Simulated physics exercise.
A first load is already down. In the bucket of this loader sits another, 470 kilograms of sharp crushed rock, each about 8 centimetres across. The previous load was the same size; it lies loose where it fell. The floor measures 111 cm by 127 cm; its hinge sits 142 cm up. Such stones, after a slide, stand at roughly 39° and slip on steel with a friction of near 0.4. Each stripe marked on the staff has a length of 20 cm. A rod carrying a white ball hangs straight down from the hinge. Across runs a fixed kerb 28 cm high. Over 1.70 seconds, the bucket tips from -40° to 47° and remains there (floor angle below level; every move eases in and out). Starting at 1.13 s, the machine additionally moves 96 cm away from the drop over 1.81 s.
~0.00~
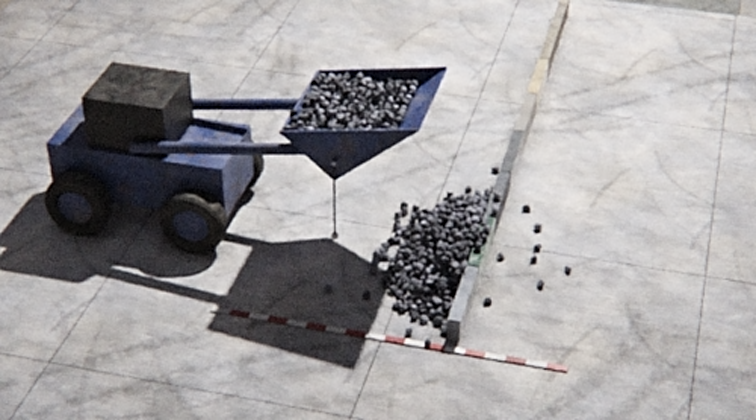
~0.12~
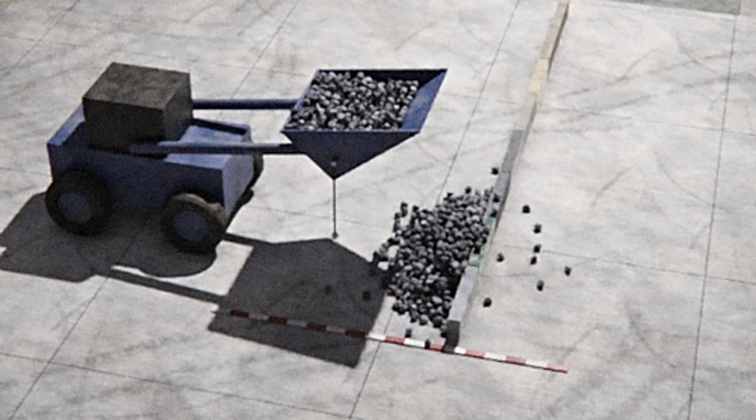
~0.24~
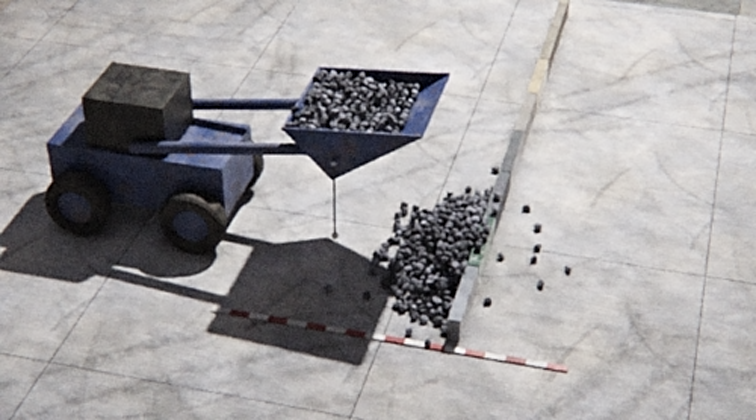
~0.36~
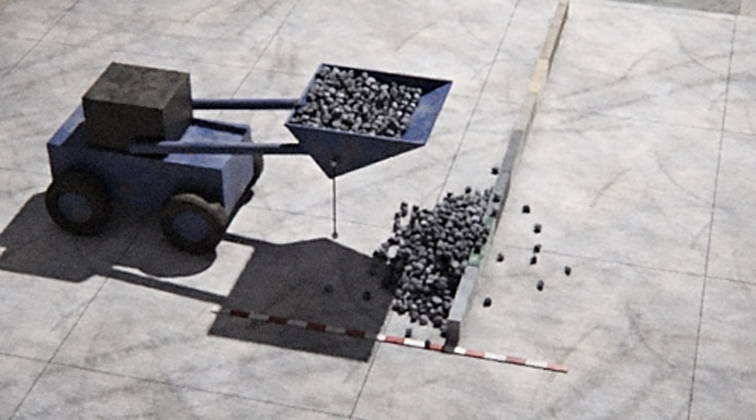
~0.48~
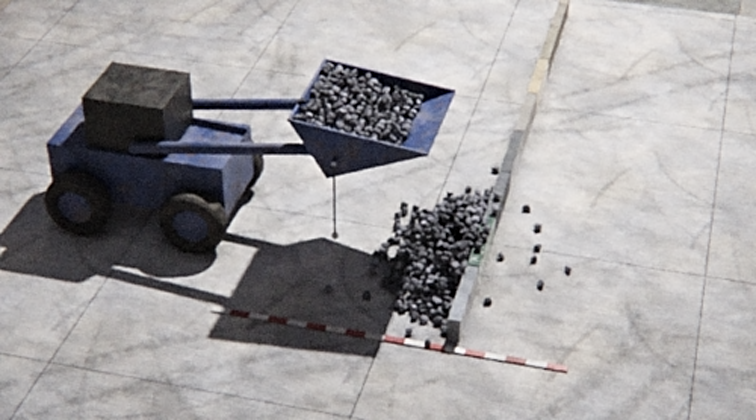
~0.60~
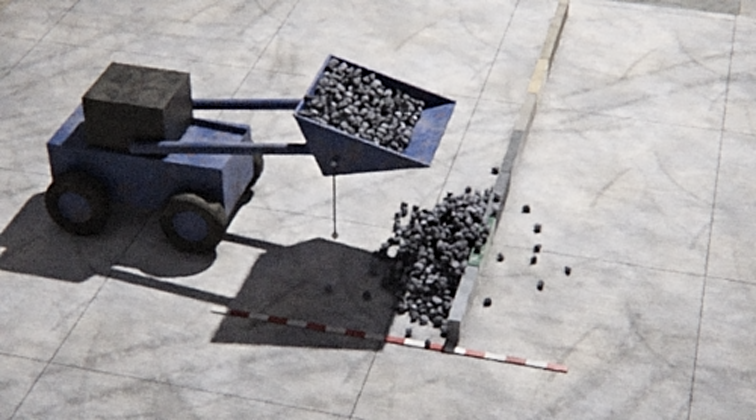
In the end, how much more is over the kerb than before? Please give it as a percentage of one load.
By the end about 0 per cent more lies there.
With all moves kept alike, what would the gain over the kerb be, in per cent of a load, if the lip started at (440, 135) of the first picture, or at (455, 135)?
Case one about 0 %, case two about 5 %.
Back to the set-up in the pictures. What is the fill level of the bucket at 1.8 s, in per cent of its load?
Close to 20 in a hundred is still held.
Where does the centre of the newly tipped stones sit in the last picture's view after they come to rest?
I'd say close to (400, 235).
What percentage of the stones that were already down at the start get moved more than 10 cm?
Near 0 per cent, I reckon.
After 1.3 s the floor is at 33°; in per cent of one load, 100 in the bucket, 99 on this side of the kerb, 1 over the kerb; the foremost stones are at (529, 255).
After 1.8 s the floor is at 47°; in per cent of one load, 20 in the bucket, 179 on this side of the kerb, 1 over the kerb; the foremost stones are at (529, 255).
After 3.4 s the floor is at 47°; in per cent of one load, 0 in the bucket, 199 on this side of the kerb, 1 over the kerb; the foremost stones are at (529, 255).
After 6.2 s the floor is at 47°; in per cent of one load, 0 in the bucket, 199 on this side of the kerb, 1 over the kerb; the foremost stones are at (529, 255). Net gain over the kerb, 0.
